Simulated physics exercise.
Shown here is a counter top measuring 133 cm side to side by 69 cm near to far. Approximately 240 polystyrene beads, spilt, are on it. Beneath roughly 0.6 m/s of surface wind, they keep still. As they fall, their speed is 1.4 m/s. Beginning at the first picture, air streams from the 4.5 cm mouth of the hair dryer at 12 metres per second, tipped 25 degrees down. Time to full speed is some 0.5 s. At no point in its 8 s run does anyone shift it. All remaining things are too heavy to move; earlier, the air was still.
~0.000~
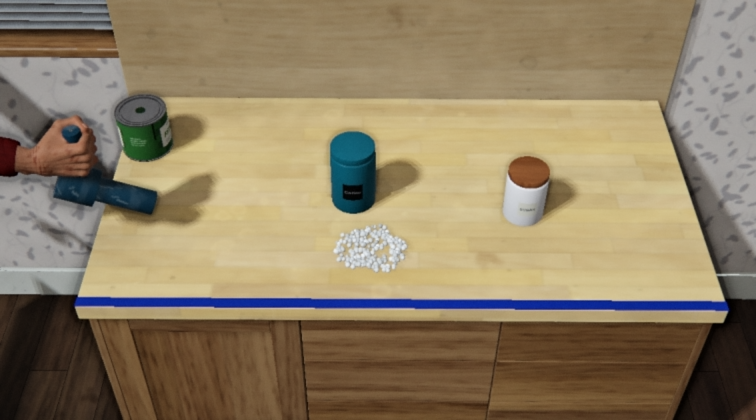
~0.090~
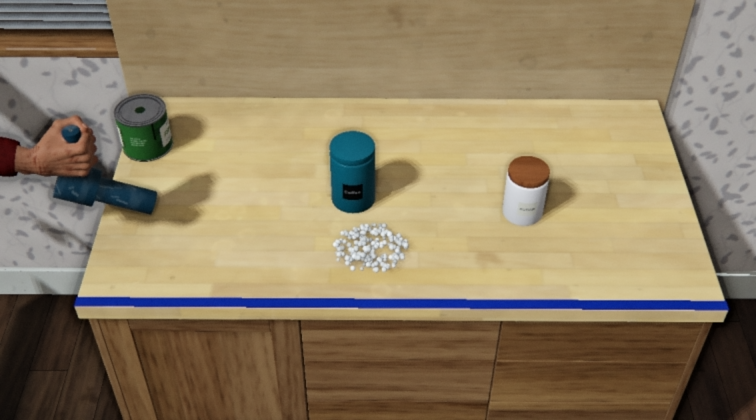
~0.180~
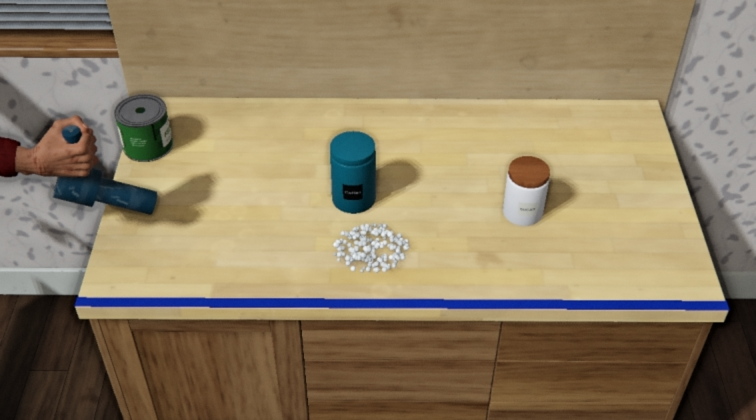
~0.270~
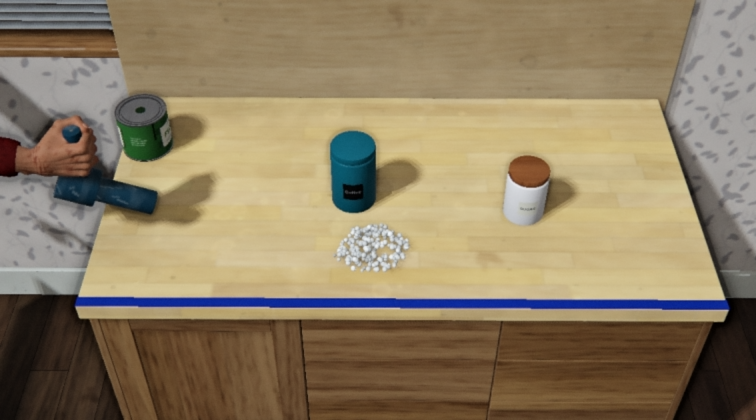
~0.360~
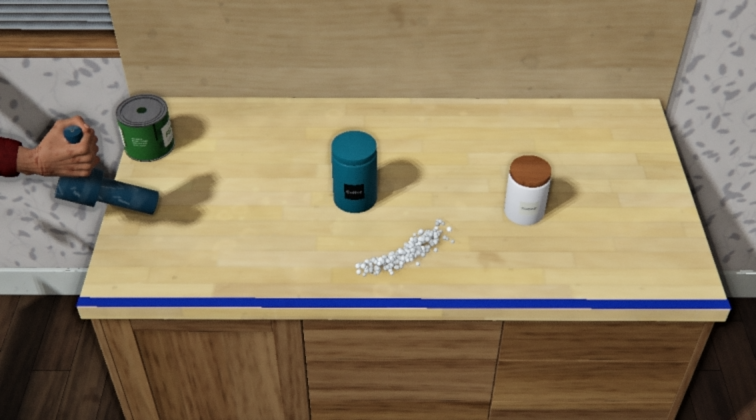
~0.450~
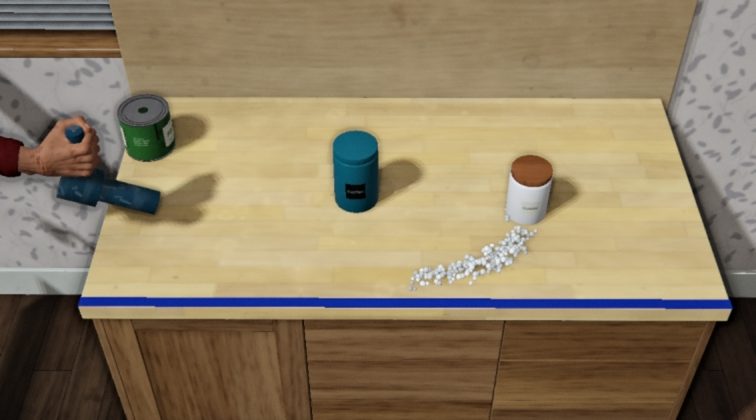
A hand holding a blue hair dryer at the left as white beads, first still, slide rightward across a wooden counter.
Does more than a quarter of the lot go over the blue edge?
Short version: The quarter limit is exceeded at that edge.
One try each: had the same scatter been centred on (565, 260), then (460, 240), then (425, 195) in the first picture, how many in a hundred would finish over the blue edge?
Try by try: About 15 per cent, 10 per cent and 0 per cent.
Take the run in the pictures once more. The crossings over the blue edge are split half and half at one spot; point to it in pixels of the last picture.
I'd put my finger close to (608, 309).
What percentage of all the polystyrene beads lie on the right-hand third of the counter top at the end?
About 0 percent.
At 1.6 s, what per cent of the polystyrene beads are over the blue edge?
About 50 %.
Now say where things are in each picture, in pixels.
In the first frame, the middle of the polystyrene beads is near (369, 247), none has stirred yet and the mouth of the hair dryer is at (154, 203).
In the second frame, the middle of the polystyrene beads is near (368, 249), none has stirred yet and the blue edge is centred on (402, 309).
In the third frame, the middle of the polystyrene beads is near (368, 249), none has stirred yet, the top of a jar is at (353, 145) and the top of a jar is at (530, 169).
In the fourth frame, the middle of the polystyrene beads is near (369, 249) and none has stirred yet.
In the fifth frame, the middle of the polystyrene beads is near (410, 256), the farthest in sight from the hair dryer is at (453, 242) and about 85 % have left their places.
In the sixth frame, the middle of the polystyrene beads is near (487, 264), the farthest in sight from the hair dryer is at (536, 232) and all have left their places.
After 1.6 s, 49 % are over the blue edge; 99 % have settled or left.
After 2.6 s, 49 % are over the blue edge; 100 % have settled or left.
After 4.4 s, 49 % are over the blue edge; 100 % have settled or left.
After 8.0 s, at the end, 49 % are over the blue edge.
